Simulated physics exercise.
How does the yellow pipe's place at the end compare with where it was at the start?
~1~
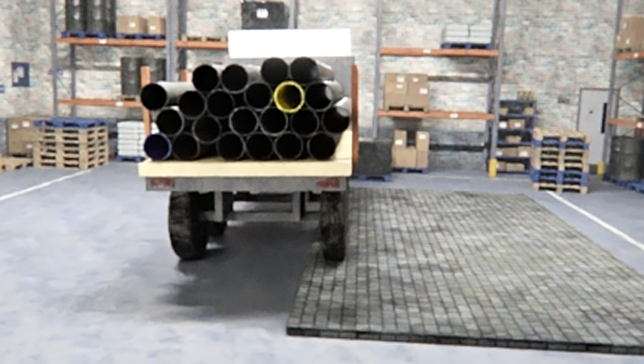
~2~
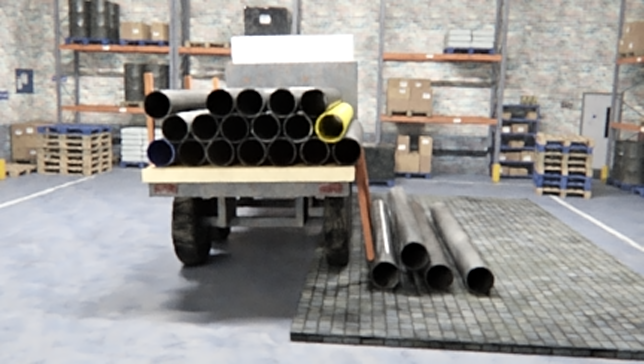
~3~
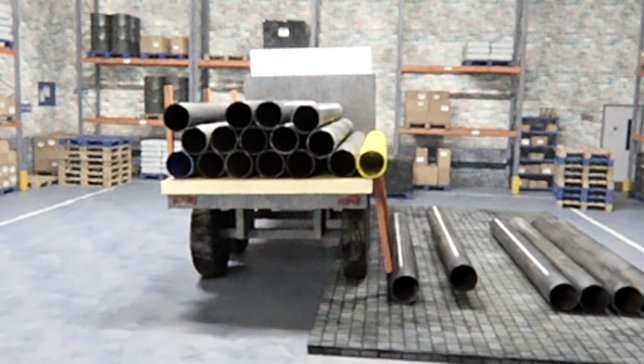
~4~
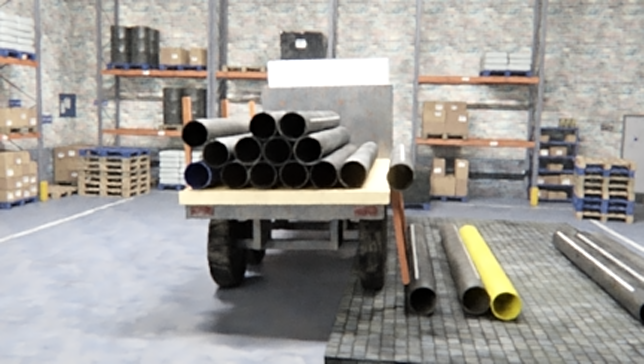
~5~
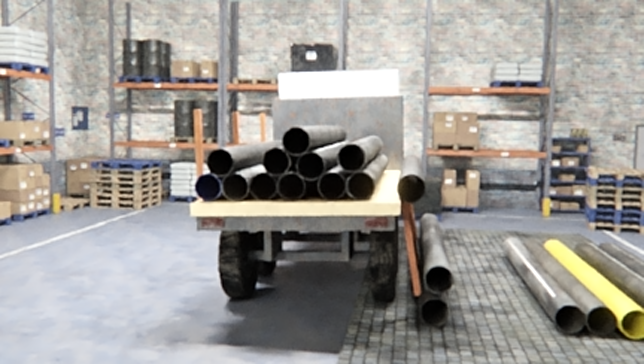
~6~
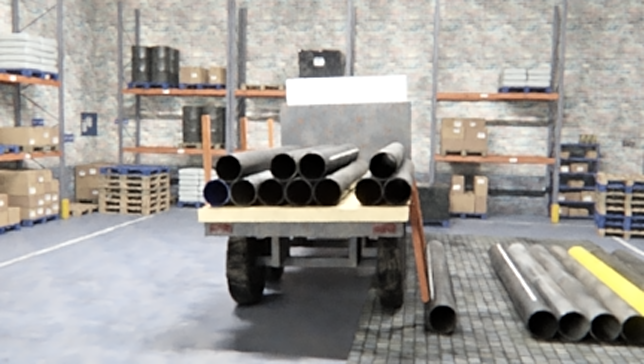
At the start it was near the upper right of the stack on the truck. By the end it was lying on the ground to the right of the truck, beside other fallen pipes.
